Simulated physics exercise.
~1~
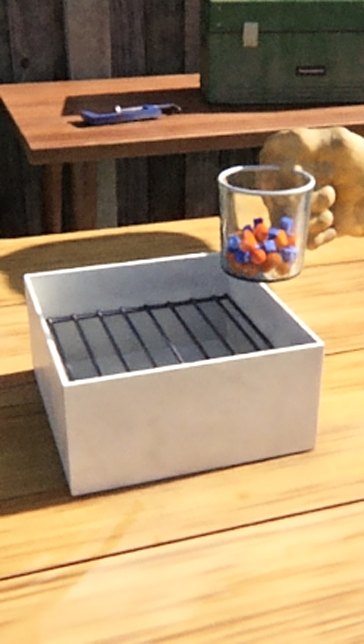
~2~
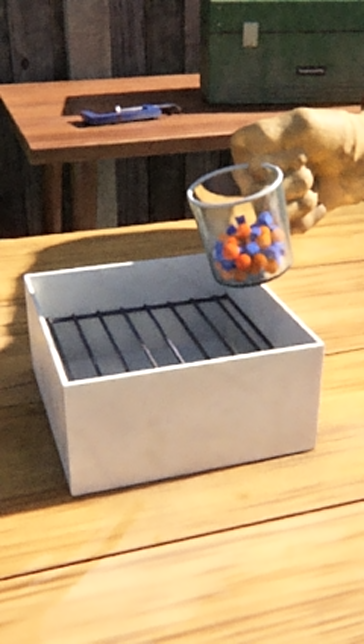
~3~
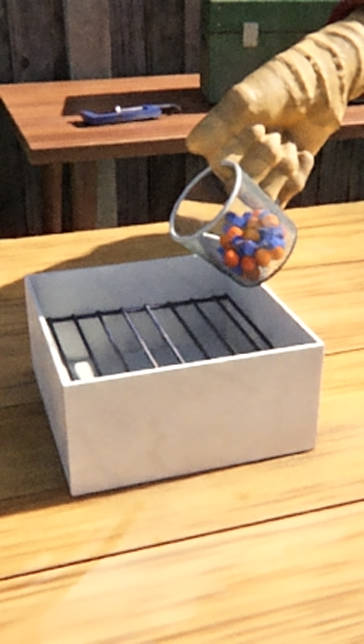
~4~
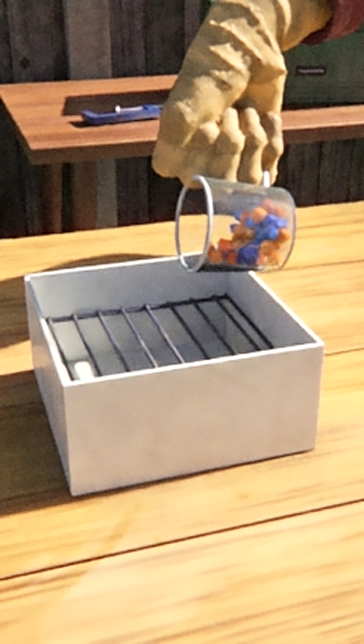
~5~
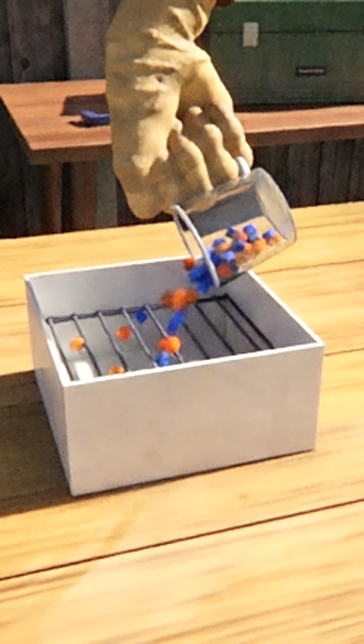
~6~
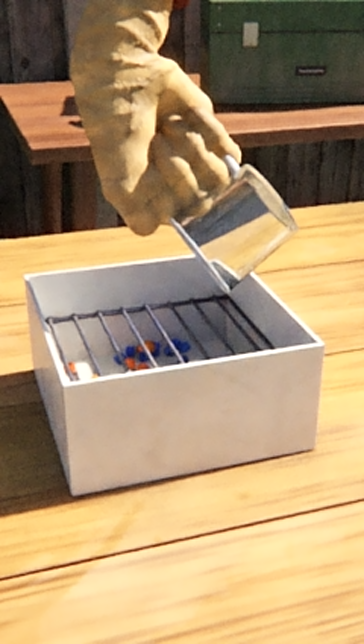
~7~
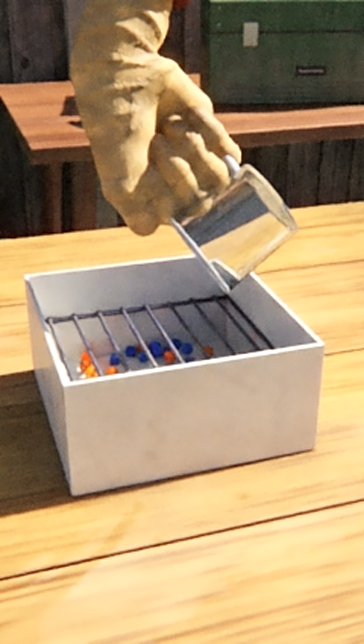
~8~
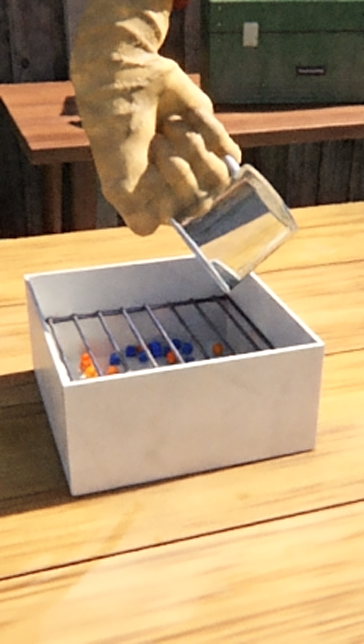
Gloved hand tipping orange and blue bits from a clear cup onto a wire rack, all falling through into the white box.
